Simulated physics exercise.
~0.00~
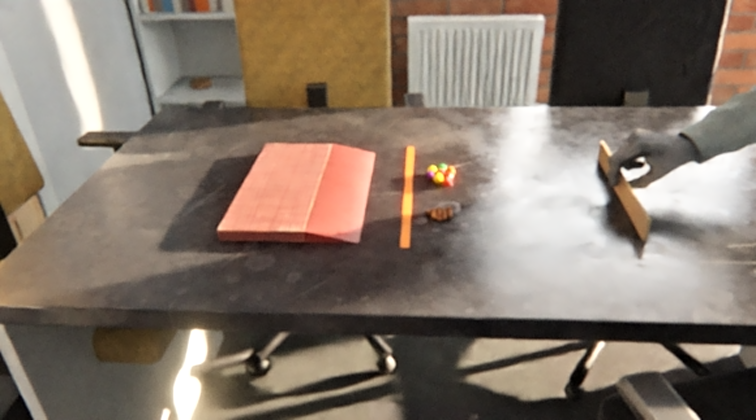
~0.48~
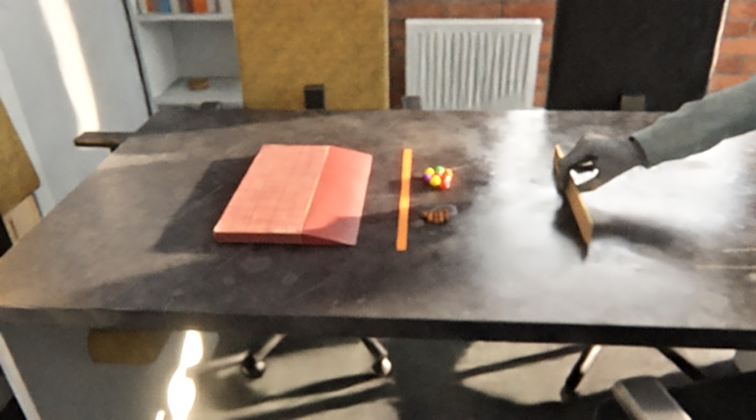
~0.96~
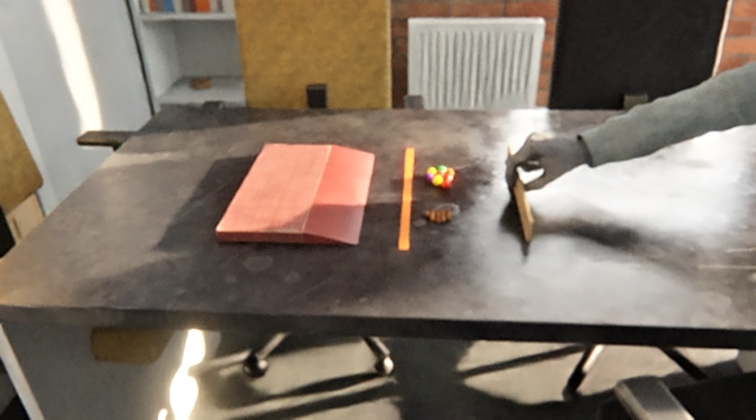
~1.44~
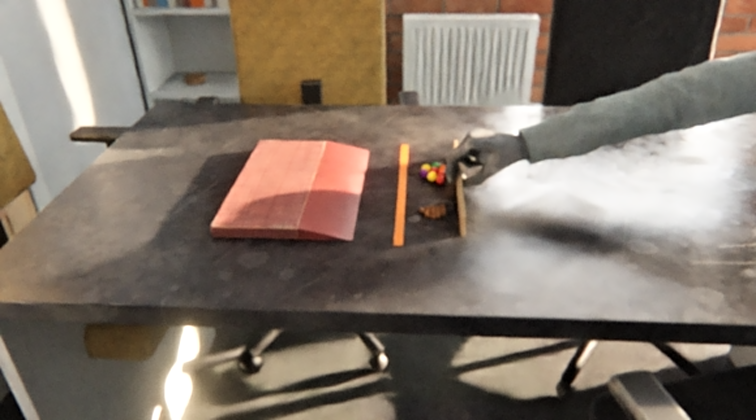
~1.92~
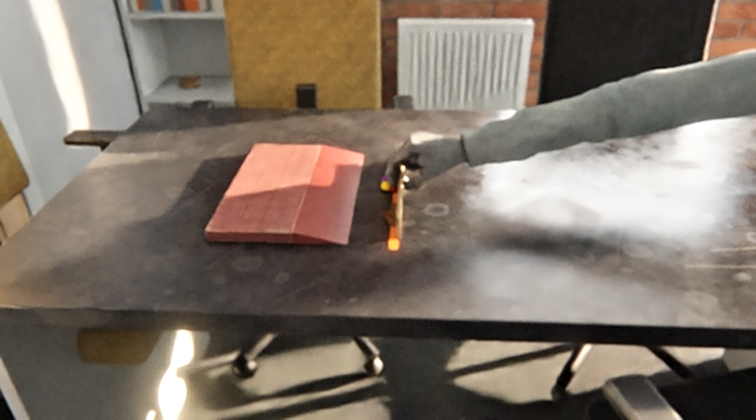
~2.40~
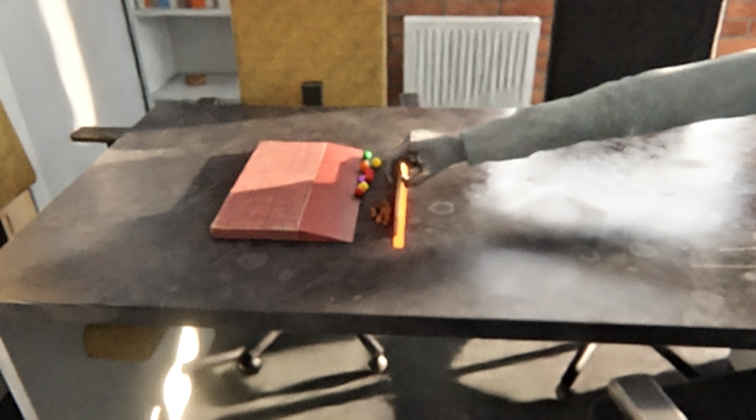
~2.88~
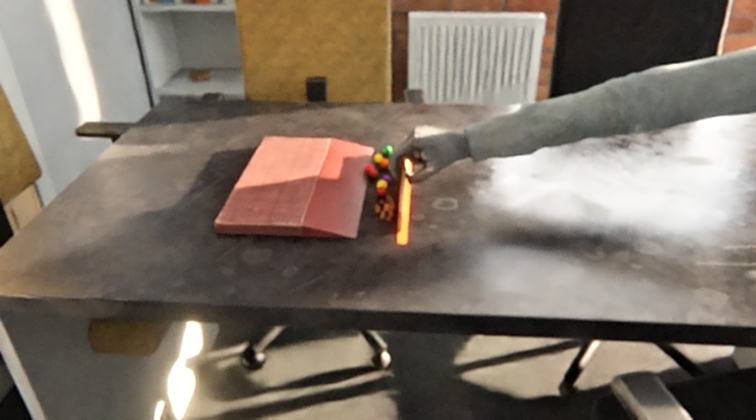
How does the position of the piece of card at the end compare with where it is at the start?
At the start the card stands toward the right side of the table, well away from the orange tape. By the end it is much farther left, held upright at the orange tape.
